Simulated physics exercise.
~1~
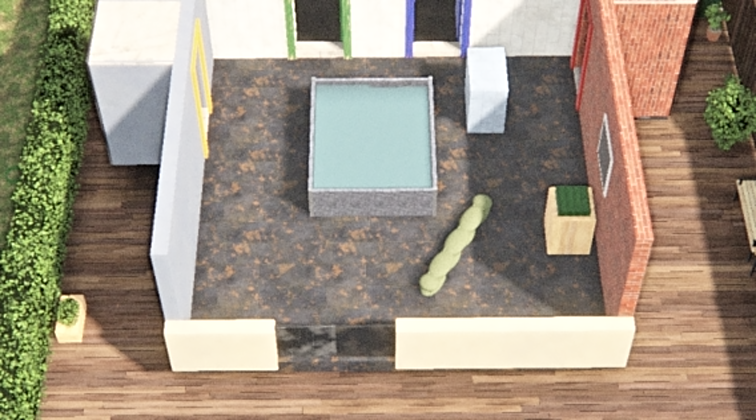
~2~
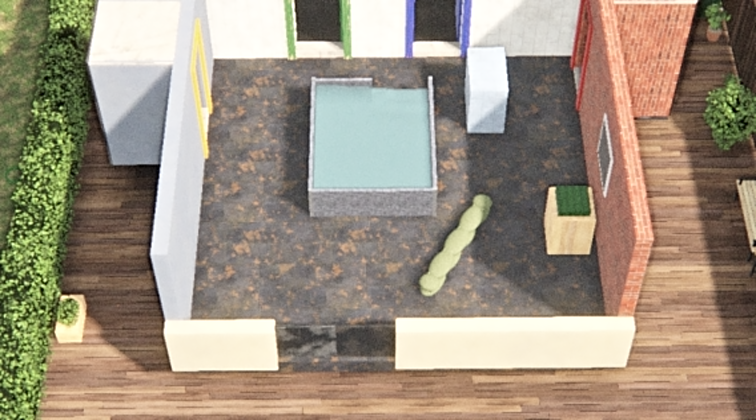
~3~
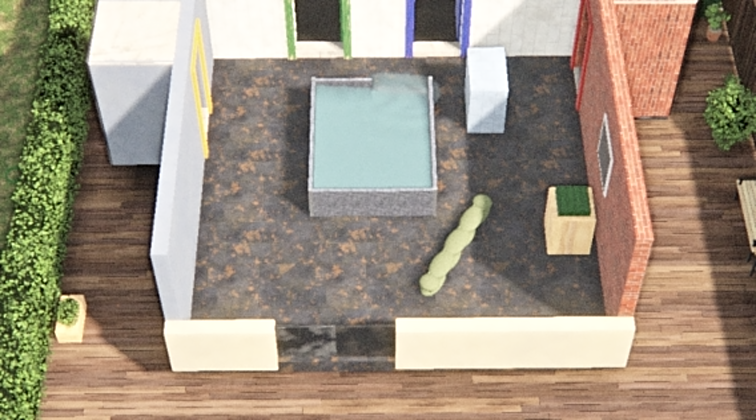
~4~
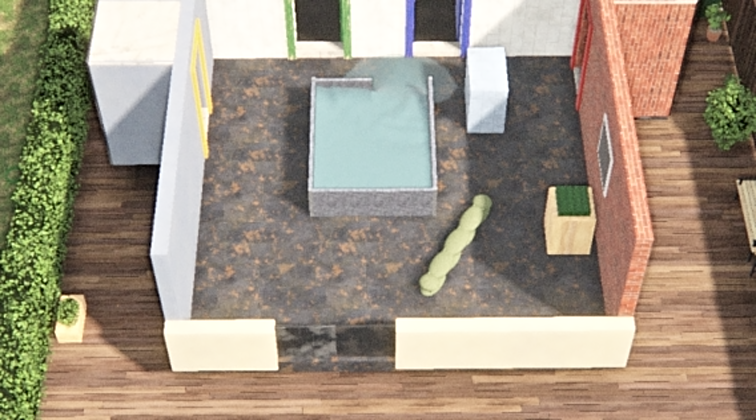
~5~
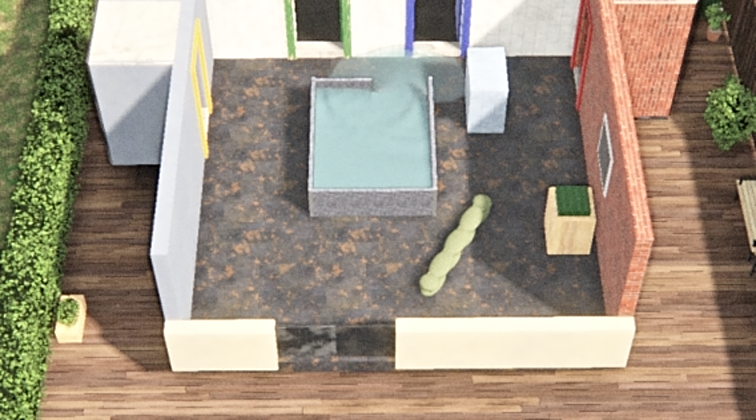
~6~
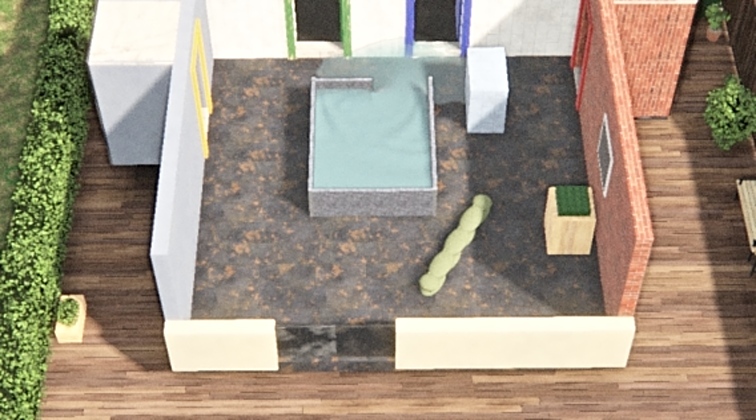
A square grey tank of pale blue-green water stands in an enclosed, dark-floored yard, seen from high above one end. A pale box and a wooden planter stand to its right, a twisted green shape lies in front, and green, blue, red and yellow edging marks the walls. Part of the tank's far wall opens and water pours out, spreading thinly across the floor behind, while the camera stays still.
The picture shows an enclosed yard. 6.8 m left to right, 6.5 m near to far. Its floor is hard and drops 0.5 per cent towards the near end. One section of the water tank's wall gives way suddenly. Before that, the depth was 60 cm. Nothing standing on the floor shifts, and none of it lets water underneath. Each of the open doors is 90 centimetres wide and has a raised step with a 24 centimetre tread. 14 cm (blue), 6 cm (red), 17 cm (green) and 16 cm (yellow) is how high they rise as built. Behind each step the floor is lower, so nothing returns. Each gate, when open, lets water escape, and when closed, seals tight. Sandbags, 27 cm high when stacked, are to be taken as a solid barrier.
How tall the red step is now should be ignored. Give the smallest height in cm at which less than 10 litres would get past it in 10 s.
Close to 21 cm is just enough.
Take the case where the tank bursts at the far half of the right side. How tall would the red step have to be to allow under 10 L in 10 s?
It needs to be about 13.5 cm high.
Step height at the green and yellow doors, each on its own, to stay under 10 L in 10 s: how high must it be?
Close to 8.5 cm (green) and close to 10.0 cm (yellow).
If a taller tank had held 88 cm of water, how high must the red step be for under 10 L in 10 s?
About 30 cm.
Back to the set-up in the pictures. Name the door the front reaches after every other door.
Coming last is the yellow one.
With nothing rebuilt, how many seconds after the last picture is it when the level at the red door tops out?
Approximately 2.8 s.
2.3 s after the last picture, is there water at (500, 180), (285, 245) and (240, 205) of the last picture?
1: Unwetted; 2: Unwetted; 3: Unwetted.
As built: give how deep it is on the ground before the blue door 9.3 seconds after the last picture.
11.0 cm.
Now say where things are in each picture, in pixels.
The first frame shows the water tank at (372, 136) is whole and still, 60 cm deep; the red door at (582, 49) is dry.
In the second frame, the gap is on the far side, the front 0.3 m out at a hidden place; the back of the water tank holds 60 cm.
In the third frame, water pours out on the far side and has run 0.8 m, to (382, 75); about 10 cm deep outside, 60 cm at the back.
In the fourth frame, the front is at (376, 57), 1.2 m from the gap on the far side; 1.9 m2 of floor is wet, 60 cm left at the back.
In the fifth frame, the gap is on the far side, the front 1.4 m out at (426, 47); the back of the water tank holds 60 cm.
In the sixth frame, the front is at (328, 57), 1.5 m from the gap on the far side; 2.8 m2 of floor is wet, 60 cm left at the back; 2.0 m in a straight line remain to the red door at (582, 49).
Then, 0.7 s after the last picture water covers 10 % of the floor, deepest (42 cm) near (404, 64); it has not reached the red door.
Then, 2.3 s after the last picture water covers 30 % of the floor, deepest (32 cm) near (395, 64); 19 cm at the red door, 71 litres in over its 6 cm step.
Then, 9.3 s after the last picture water covers 90 % of the floor, deepest (12 cm) near (395, 64); 10 cm at the red door, 369 litres in over its 6 cm step.
At the red door as built, the water peaked near 20 cm, 2.7 s after the last picture.
With a step of 19 cm, 22 litres would have come in within the 10 s; with 26 cm, 0 litres. So under 10 litres takes about 21 cm.
